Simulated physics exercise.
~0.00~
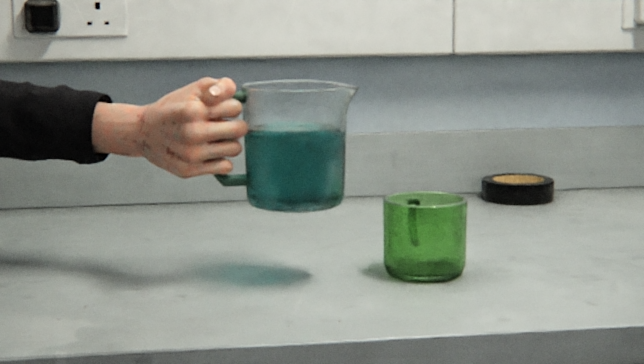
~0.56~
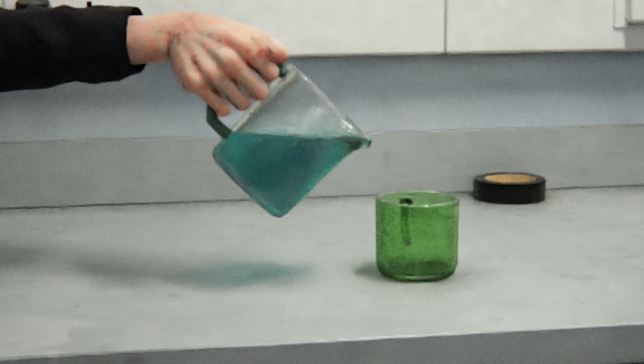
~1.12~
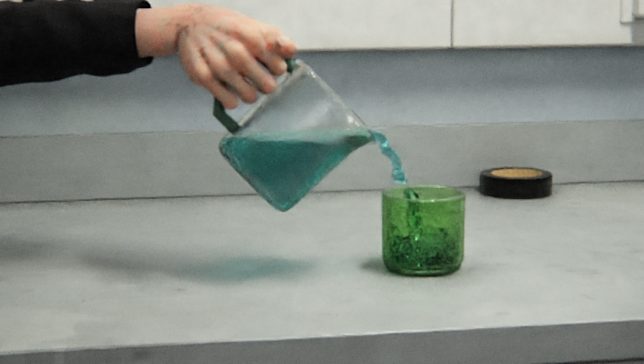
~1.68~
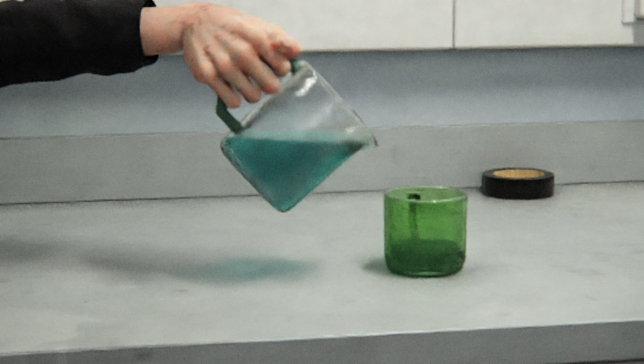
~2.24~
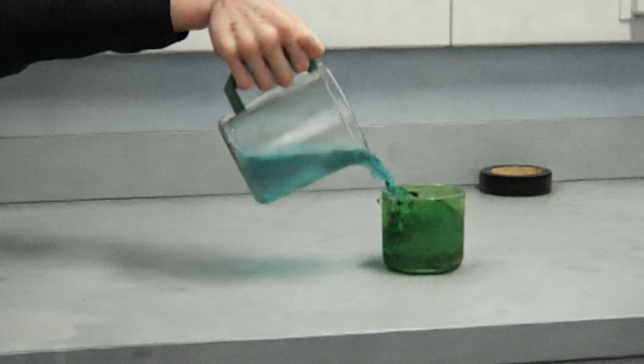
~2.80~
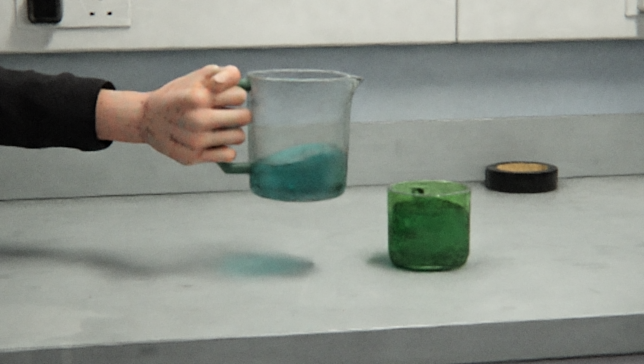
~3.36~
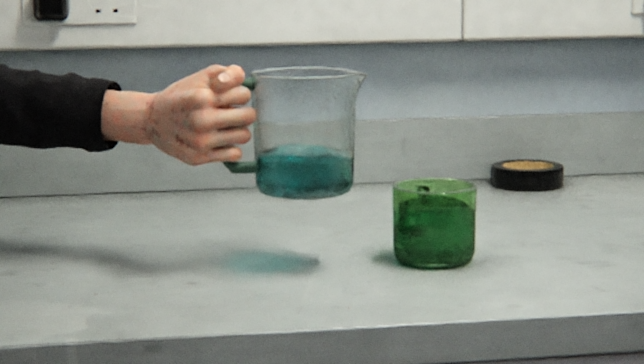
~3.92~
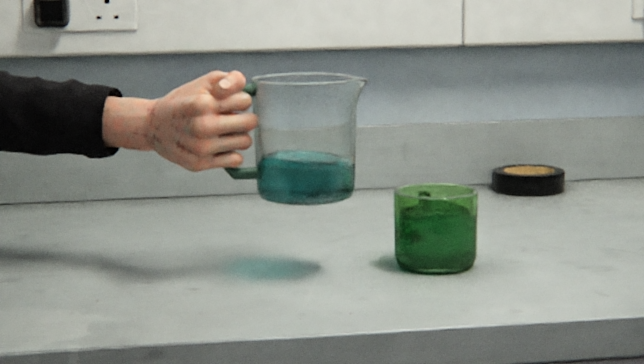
A hand in a black sleeve tipped a clear pitcher of blue-green water over a green glass mug, poured some in, eased back briefly, then tilted further and poured more before levelling the pitcher, leaving it partly full above the counter beside the mug.
